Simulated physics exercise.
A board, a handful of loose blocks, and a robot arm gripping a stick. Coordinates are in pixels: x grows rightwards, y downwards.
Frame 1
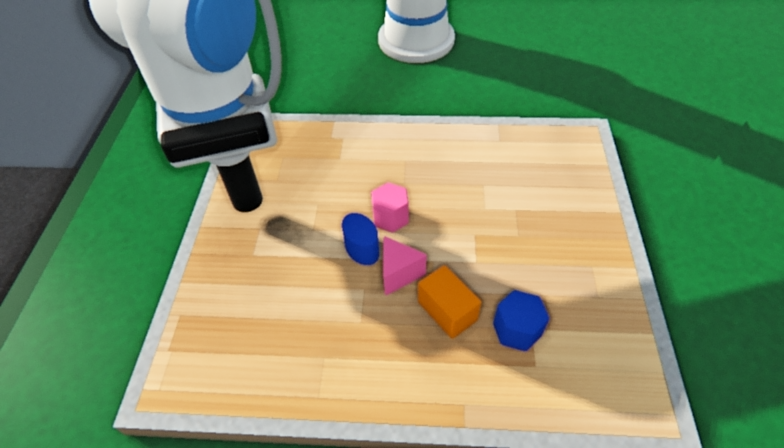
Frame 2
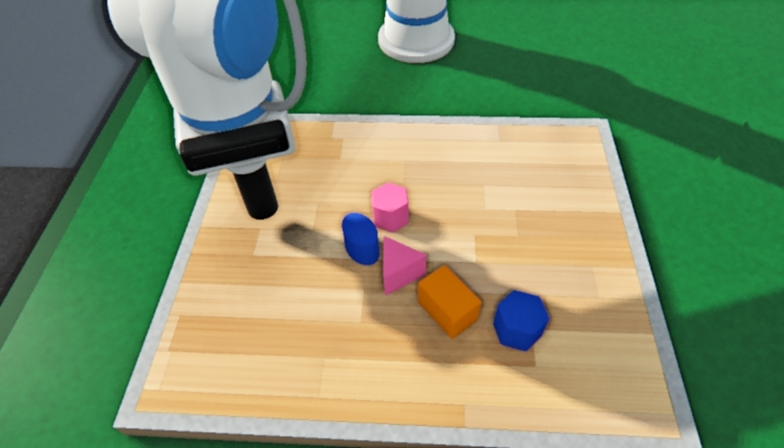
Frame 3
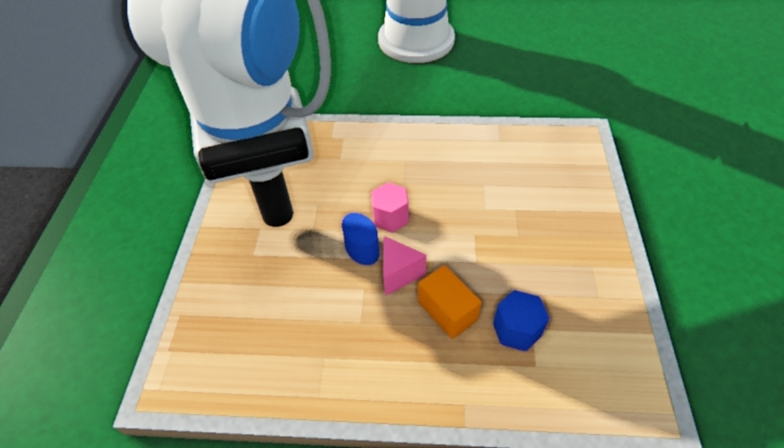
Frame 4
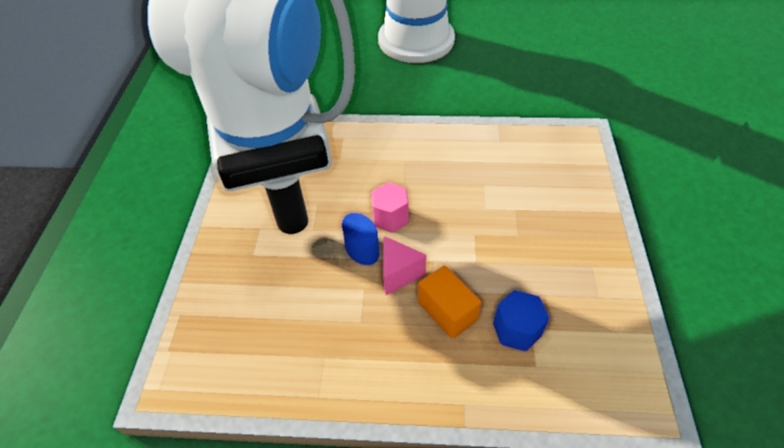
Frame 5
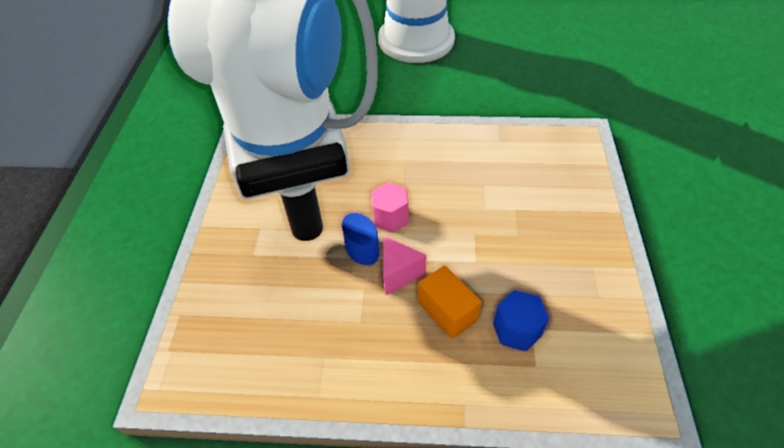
Robot arm gripping a black stick moving steadily right and slightly downward toward five unmoving coloured blocks on a wooden board.
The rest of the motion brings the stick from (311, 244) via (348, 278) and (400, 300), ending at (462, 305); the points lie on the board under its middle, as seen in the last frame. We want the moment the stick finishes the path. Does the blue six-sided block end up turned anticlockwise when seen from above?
It seems so.
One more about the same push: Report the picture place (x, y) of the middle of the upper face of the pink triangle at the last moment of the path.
At pixel (422, 255).
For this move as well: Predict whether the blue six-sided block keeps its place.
Moved.
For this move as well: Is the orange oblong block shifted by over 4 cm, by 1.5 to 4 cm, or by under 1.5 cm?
That one ends up more than 4 cm from where it is now.
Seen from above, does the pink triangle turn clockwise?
I'd say no.
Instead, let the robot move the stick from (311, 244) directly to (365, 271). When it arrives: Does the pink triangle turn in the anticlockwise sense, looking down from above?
That would be a no.
On the path given first. One third of the way, stick (346, 264); nothing pushed yet.
Two thirds of the way, stick (400, 287); pink triangle (414, 255), turned 45° anticlockwise.
At the end, stick (464, 292); blue elliptical block in place; pink triangle (422, 255), turned 75° anticlockwise; orange oblong block (497, 309), turned 60° clockwise; blue six-sided block (541, 317), turned 25° anticlockwise.
